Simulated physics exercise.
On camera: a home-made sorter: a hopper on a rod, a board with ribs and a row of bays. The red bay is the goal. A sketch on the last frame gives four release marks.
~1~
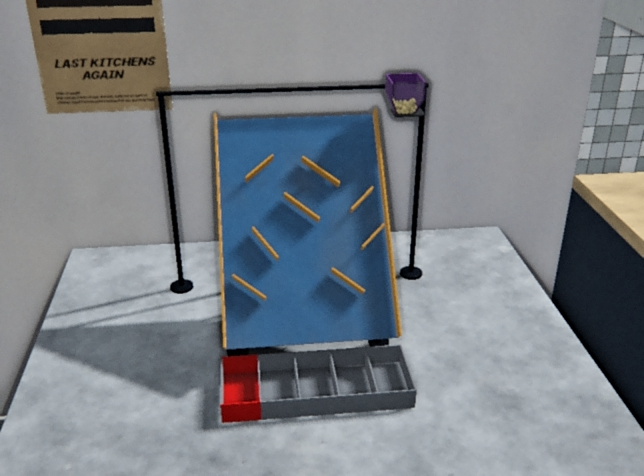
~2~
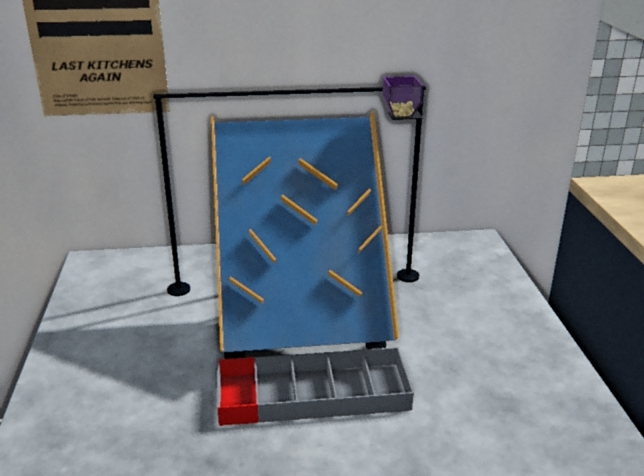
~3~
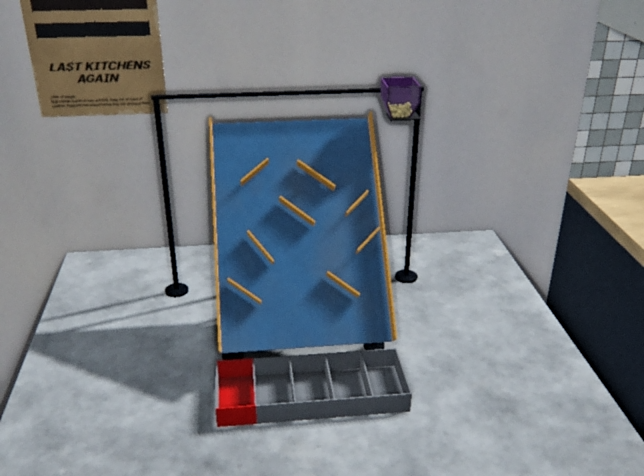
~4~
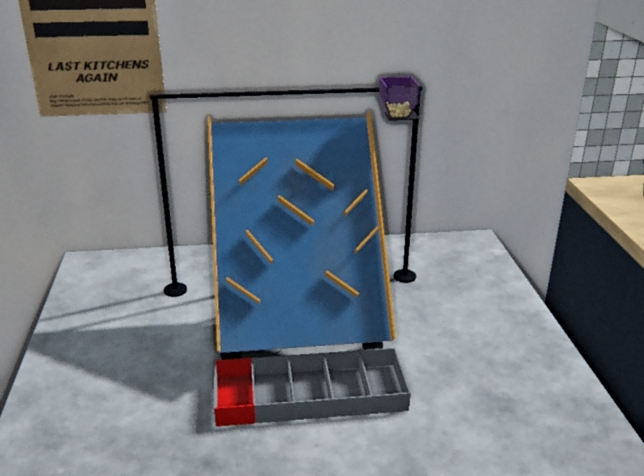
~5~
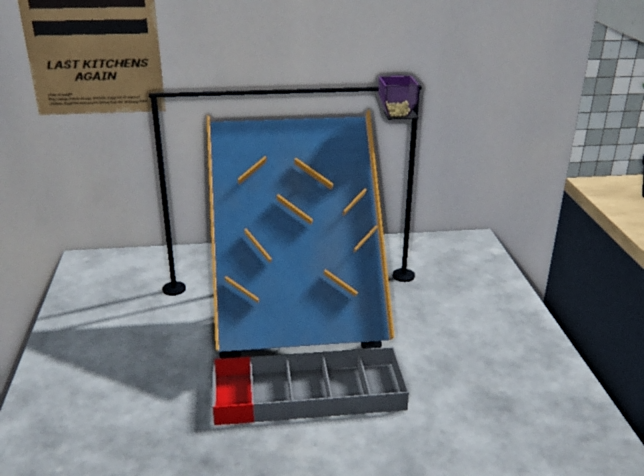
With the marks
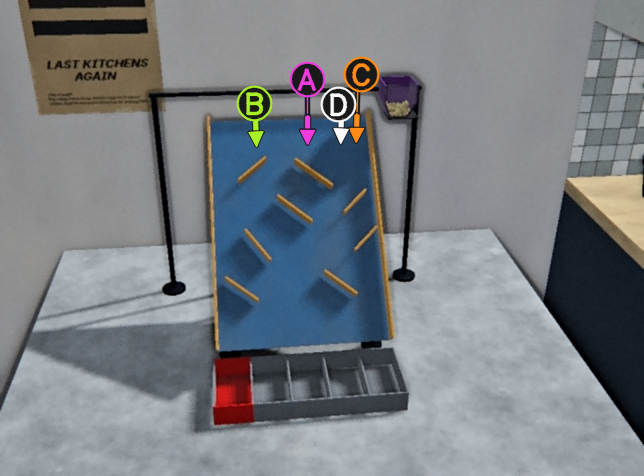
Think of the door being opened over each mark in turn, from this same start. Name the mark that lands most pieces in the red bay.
B is best.
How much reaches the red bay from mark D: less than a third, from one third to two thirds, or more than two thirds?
It is less than a third.
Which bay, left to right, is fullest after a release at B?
The first.
On the marked copy, mark A meets the board at (307, 139); mark B meets the board at (256, 141); mark C meets the board at (356, 137); mark D meets the board at (340, 138).
With A, just a few in the red bay, almost all in other bays, just a few outside the box.
With B, roughly half in the red bay, roughly half in other bays.
With C, just a few in the red bay, the larger part in other bays, just a few held on the board, about a tenth outside the box.
With D, just a few in the red bay, the larger part in other bays, about a tenth outside the box.
